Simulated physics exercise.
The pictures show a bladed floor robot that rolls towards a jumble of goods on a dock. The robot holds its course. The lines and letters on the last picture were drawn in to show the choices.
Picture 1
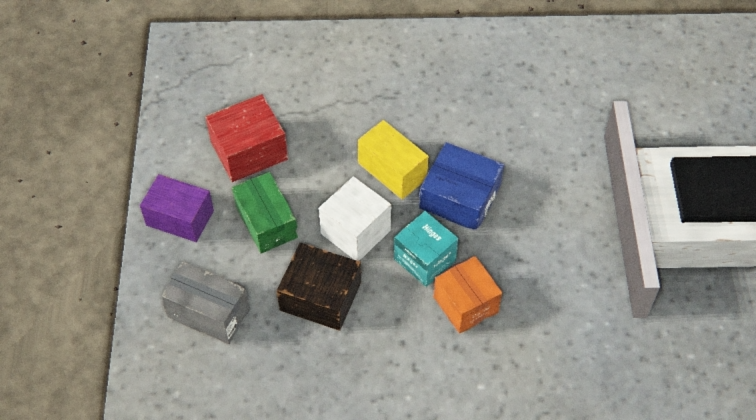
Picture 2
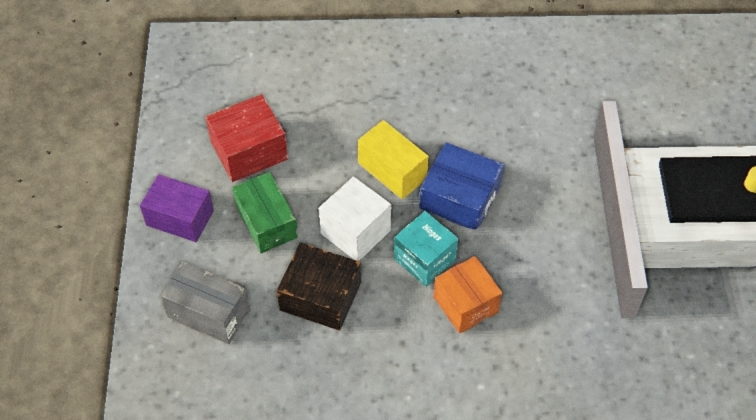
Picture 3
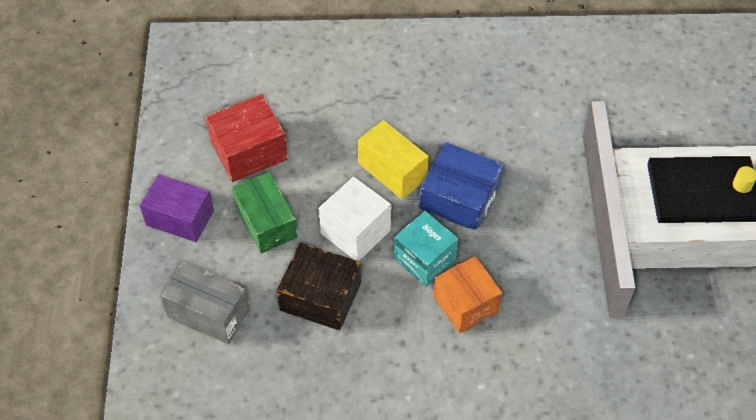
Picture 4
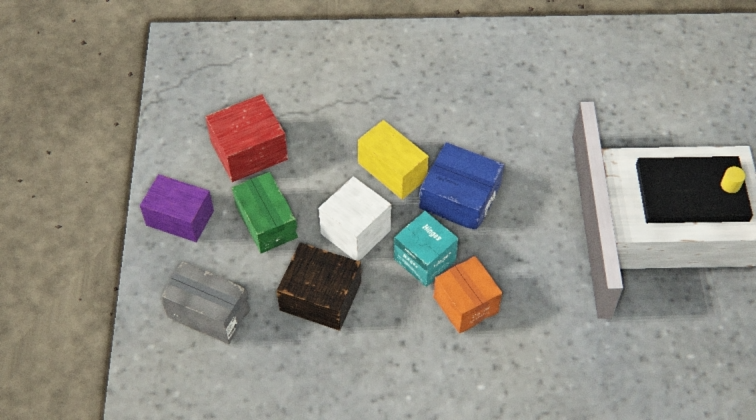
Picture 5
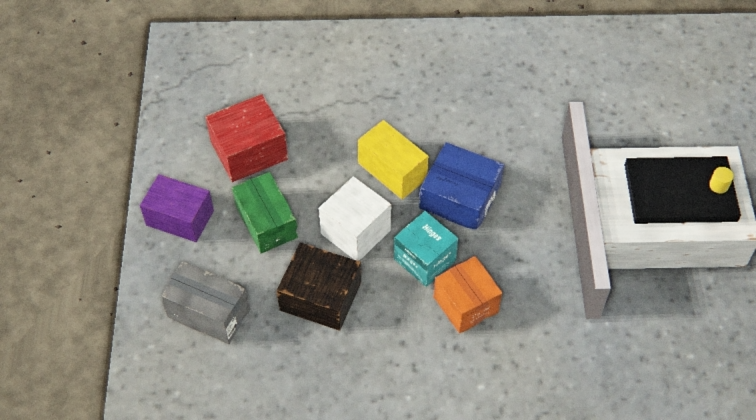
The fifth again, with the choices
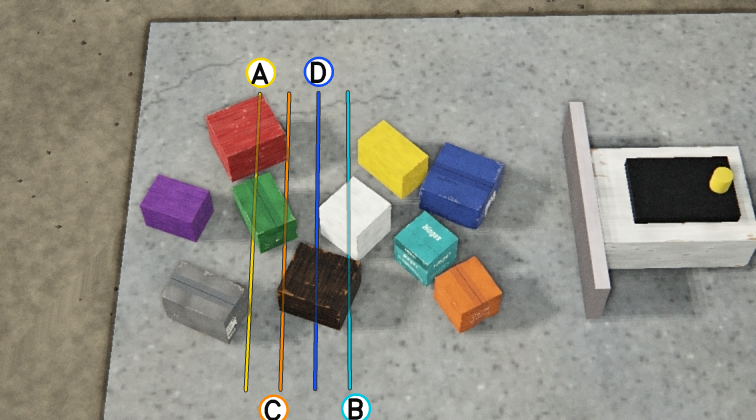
On a concrete dock, a bladed robot rolls slowly left near ten still, colourful boxes.
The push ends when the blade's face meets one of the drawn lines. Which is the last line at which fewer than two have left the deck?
At C, and not beyond.
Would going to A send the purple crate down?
Yes.
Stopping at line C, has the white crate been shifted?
Yes.
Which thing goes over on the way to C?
The purple crate.
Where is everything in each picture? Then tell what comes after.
Turquoise box (425, 249); green box (265, 213); yellow crate (393, 159), in the first frame.
Robot (709, 188); red crate (248, 138), in the second frame.
Robot (697, 188); blue box (462, 186), in the third frame.
Robot (685, 188); black crate (319, 286), in the fourth frame.
Robot (674, 189); white crate (355, 219); turquoise box (425, 249); green box (265, 213), in the fifth frame.
On the copy, A at (253, 230); B at (349, 228); C at (285, 229); D at (317, 229).
On C. First, robot (564, 190); orange parcel (444, 293); yellow crate (373, 161).
Then, robot (454, 192); green box (224, 218); white crate (265, 232).
Finally, robot (373, 194); purple crate over the edge; grey box (122, 309); one fallen.
By contrast, A drops three; B is within the limit but short; D is within the limit but short.
